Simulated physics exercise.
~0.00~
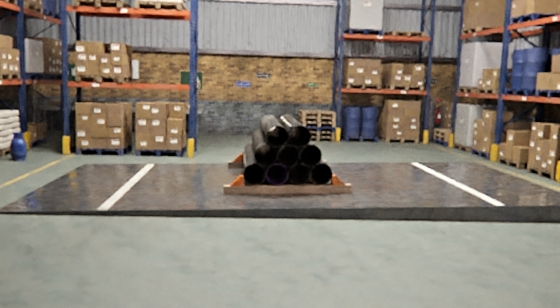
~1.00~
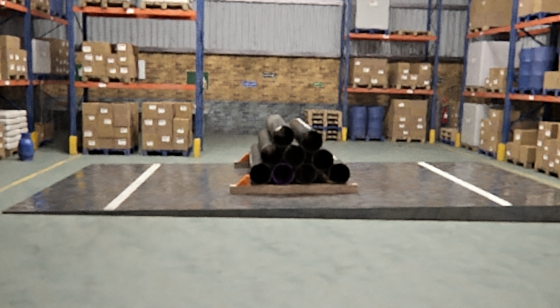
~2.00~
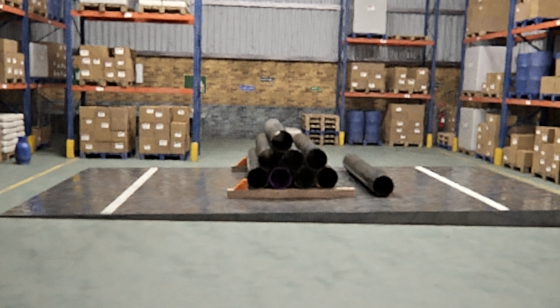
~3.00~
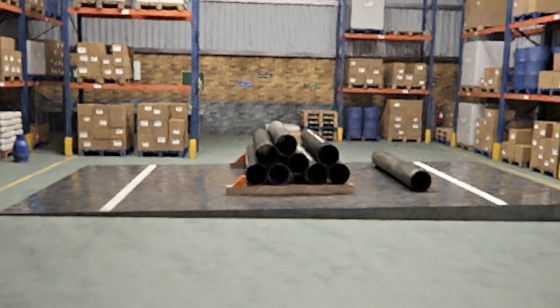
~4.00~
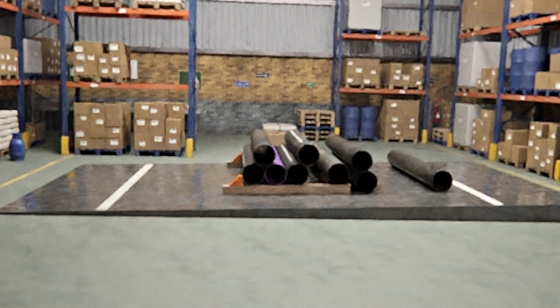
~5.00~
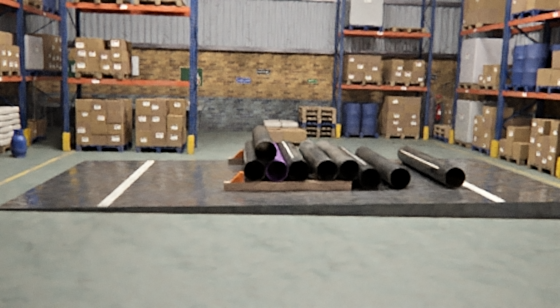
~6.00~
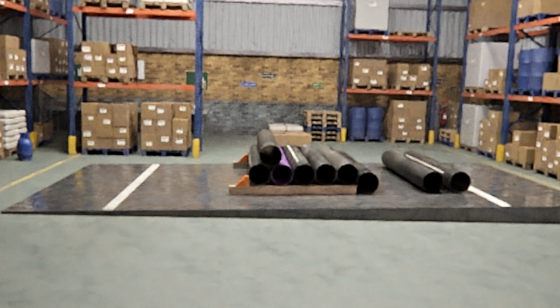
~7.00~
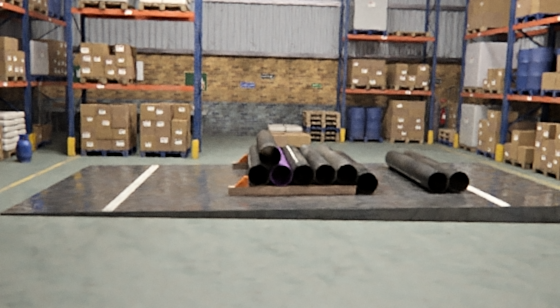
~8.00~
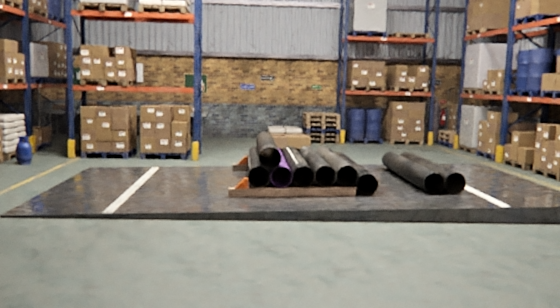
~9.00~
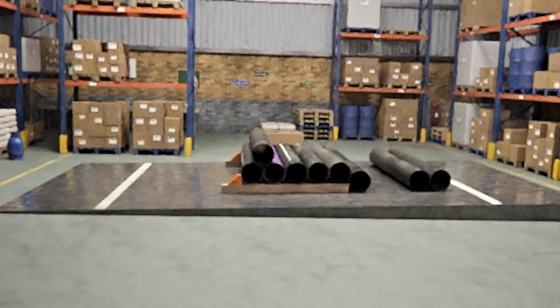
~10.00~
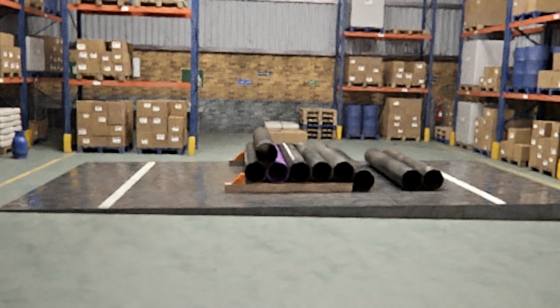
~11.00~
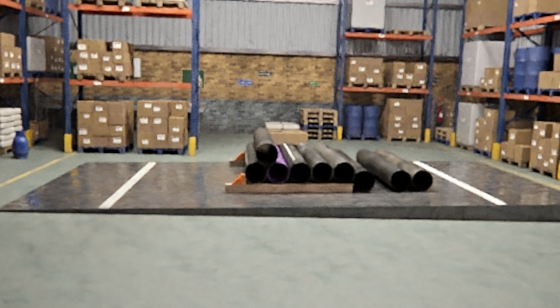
In a warehouse lined with orange and blue racks of cardboard boxes, a pile of black pipes sits on low timbers across a dark pad with a white line on either side. The stack gives way on its right, and one pipe rolls off toward the right-hand line. The upper pipes sink and spread into a low row, pushing another off to the right. The two loose pipes come together just short of the line, then roll slowly back left. They finish against the row, while the purple pipe stays on the timbers among the others.
